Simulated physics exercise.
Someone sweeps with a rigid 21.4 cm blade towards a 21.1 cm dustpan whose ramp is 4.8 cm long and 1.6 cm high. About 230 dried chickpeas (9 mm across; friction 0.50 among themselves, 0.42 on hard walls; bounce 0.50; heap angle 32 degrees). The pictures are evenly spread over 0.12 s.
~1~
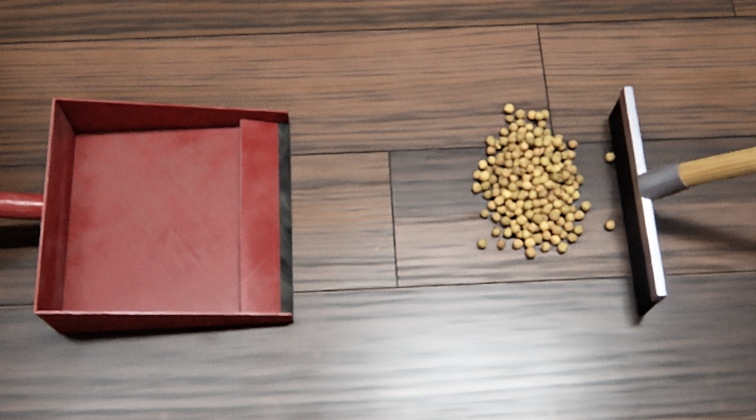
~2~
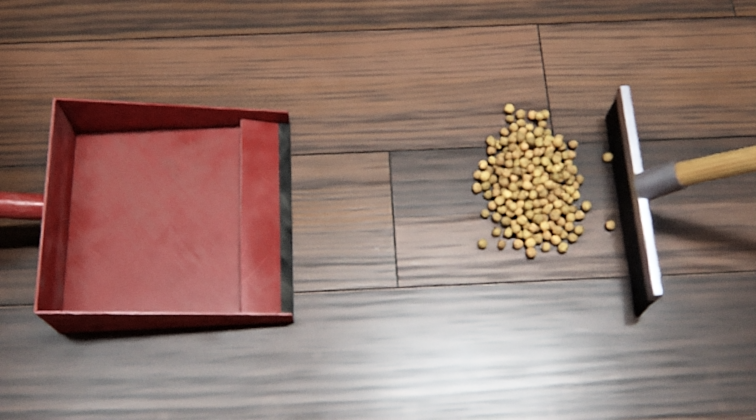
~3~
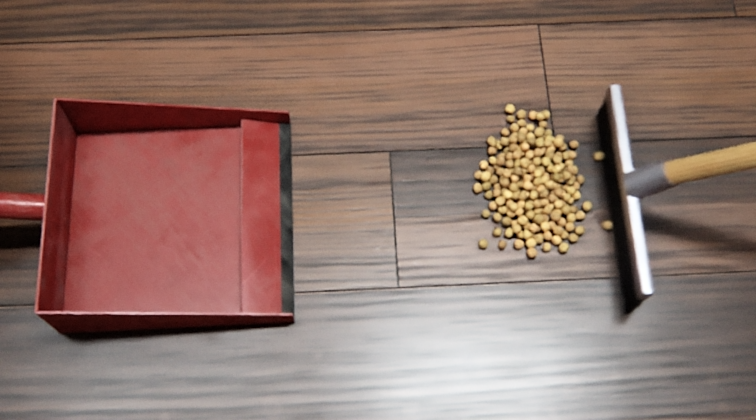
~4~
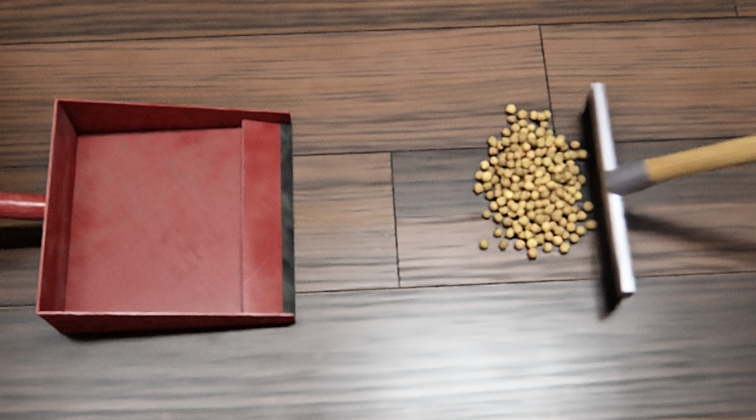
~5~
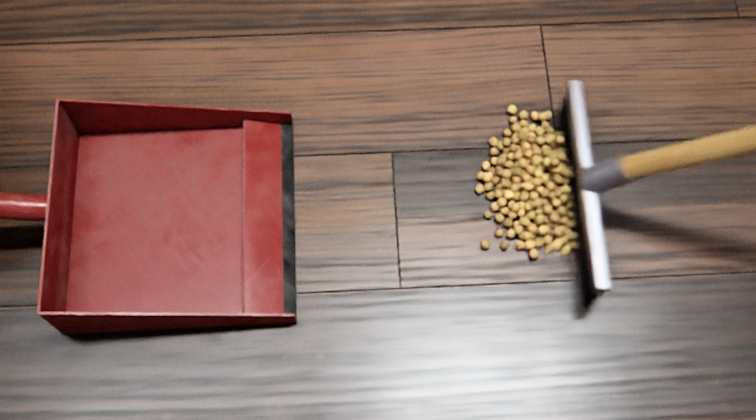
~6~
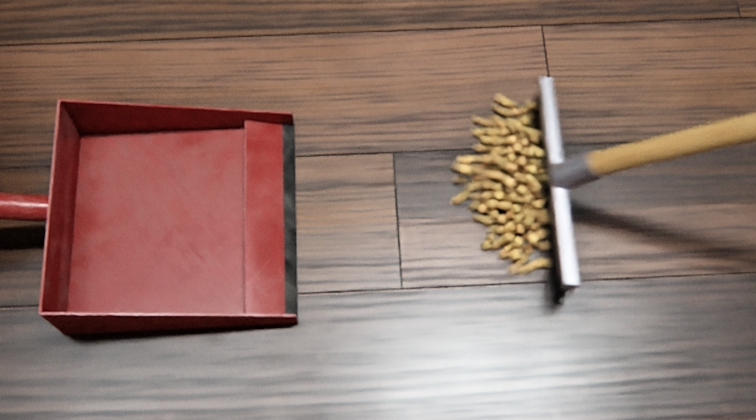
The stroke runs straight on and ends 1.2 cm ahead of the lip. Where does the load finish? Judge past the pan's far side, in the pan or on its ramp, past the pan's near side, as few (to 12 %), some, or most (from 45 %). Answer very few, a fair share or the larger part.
Far side: A fair share, pan: The larger part, near side: Very few.
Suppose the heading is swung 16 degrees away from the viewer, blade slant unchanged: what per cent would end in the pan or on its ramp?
It would be near 35 per cent.
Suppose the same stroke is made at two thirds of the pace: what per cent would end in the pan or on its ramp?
It would be near 55 per cent.
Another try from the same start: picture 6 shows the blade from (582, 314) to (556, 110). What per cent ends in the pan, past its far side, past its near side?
Pan 55, far 15, near 5.
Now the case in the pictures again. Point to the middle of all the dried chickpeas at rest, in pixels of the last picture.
Around (216, 165).
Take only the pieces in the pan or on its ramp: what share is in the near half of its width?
Some 20 per cent.
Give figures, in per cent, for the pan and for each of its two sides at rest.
Far side 20, pan 55, near side 5.
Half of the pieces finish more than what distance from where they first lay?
Roughly 32 cm.
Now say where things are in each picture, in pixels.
Blade from (658, 296) to (625, 96), moved 0.0 cm, 0 of the pieces shifted so far; middle of the pieces at (533, 177); pan at (160, 223), in the first frame.
Blade from (654, 295) to (622, 95), moved 0.4 cm, 0 of the pieces shifted so far; middle of the pieces at (533, 177), in the second frame.
Blade from (644, 294) to (612, 94), moved 1.4 cm, 1 of the pieces shifted so far; middle of the pieces at (534, 177), in the third frame.
Blade from (625, 292) to (596, 92), moved 3.2 cm, 2 of the pieces shifted so far; middle of the pieces at (535, 178), in the fourth frame.
Blade from (600, 288) to (573, 89), moved 5.5 cm, 96 of the pieces shifted so far; middle of the pieces at (533, 184), in the fifth frame.
Blade from (569, 284) to (544, 86), moved 8.5 cm, 231 of the pieces shifted so far; middle of the pieces at (515, 182); pan at (164, 225), in the sixth frame.
Then, 0.11 s after the last picture, middle of the blade 11 cm from the lip; 0 % over the lip, far side 15 %, near side 0 %.
Then, 0.18 s after the last picture, middle of the blade 4 cm from the lip; 15 % over the lip, far side 20 %, near side 5 %.
Then, 0.39 s after the last picture, middle of the blade 1 cm from the lip; 65 % over the lip, far side 20 %, near side 5 %.
In the end, far side 20 %, pan 55 %, near side 5 %, in front of the lip or behind the blade 20 %.
